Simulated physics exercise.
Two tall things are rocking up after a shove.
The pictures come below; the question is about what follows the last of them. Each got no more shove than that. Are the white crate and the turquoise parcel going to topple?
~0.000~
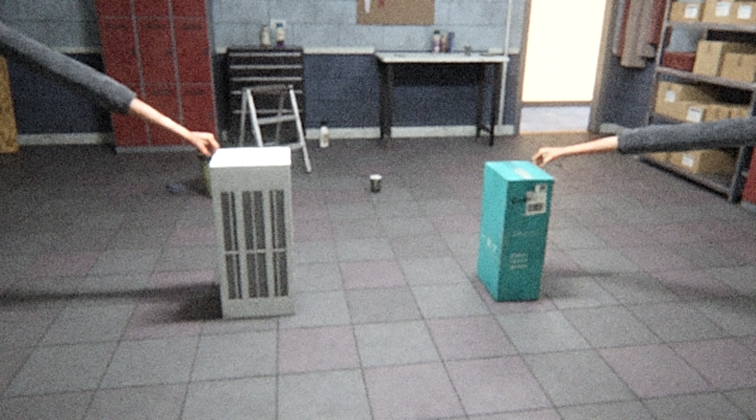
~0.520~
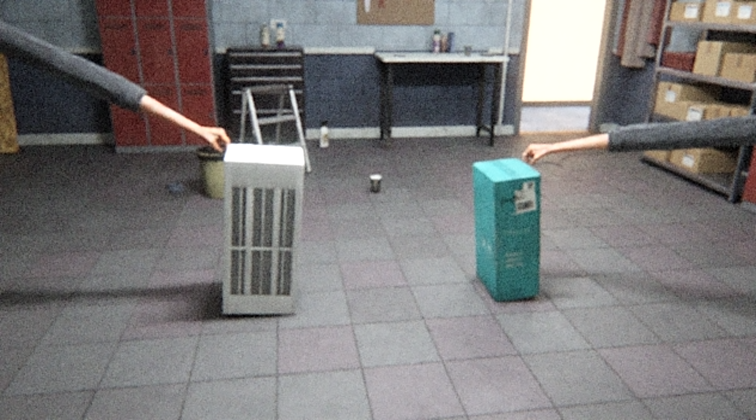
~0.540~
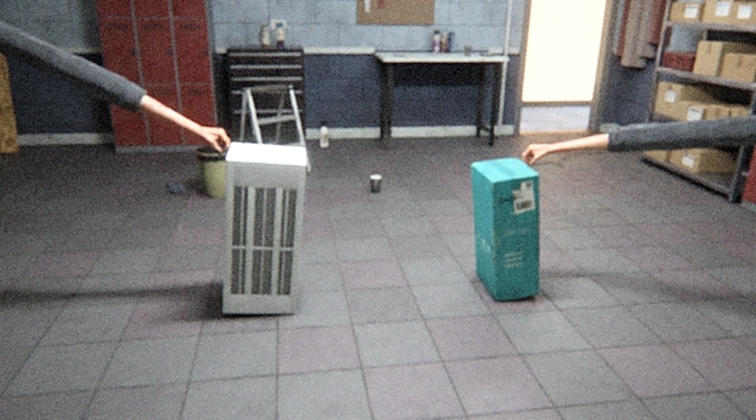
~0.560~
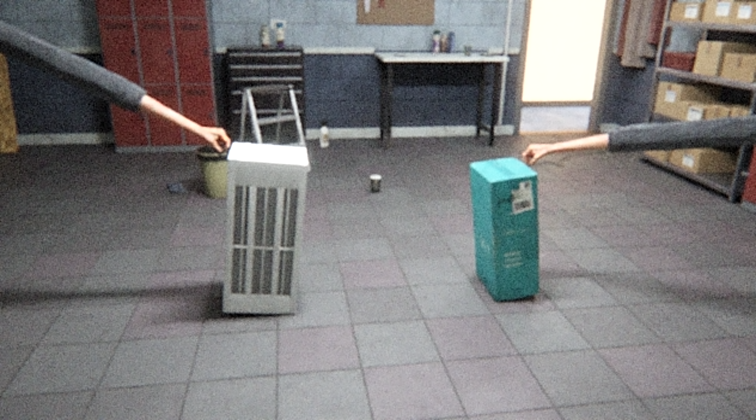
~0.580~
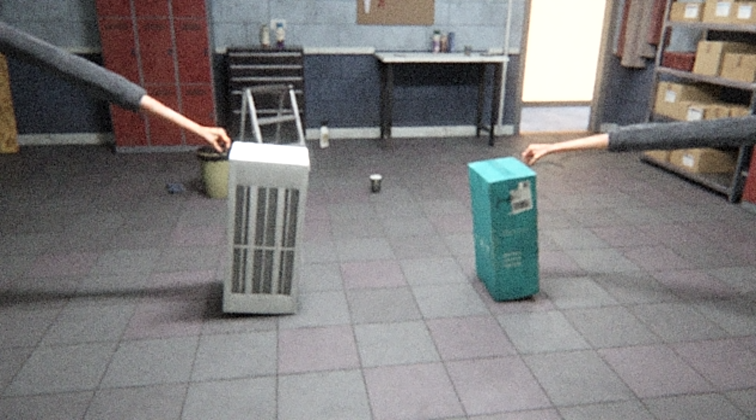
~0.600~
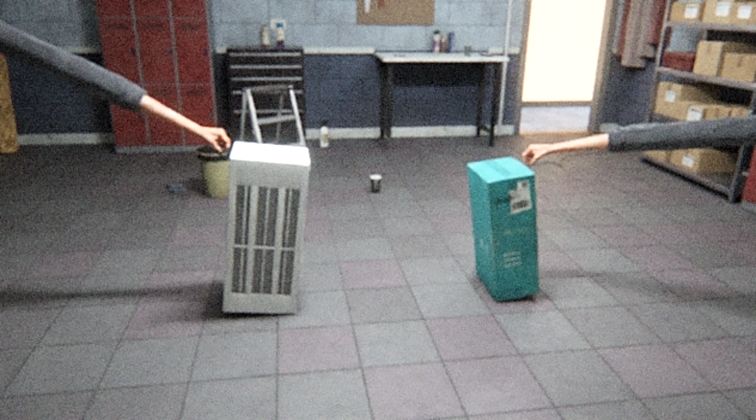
At the end, the white crate won't go down. The turquoise parcel won't go down.
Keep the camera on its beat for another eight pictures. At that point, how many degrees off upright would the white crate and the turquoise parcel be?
4° and 10°.
By 0.98 s, white crate 3° off upright near (252, 231); turquoise parcel upright near (513, 230).
When it is over (2.3 s), the white crate returns to its base, near (256, 233); the turquoise parcel returns to its base, near (512, 230).
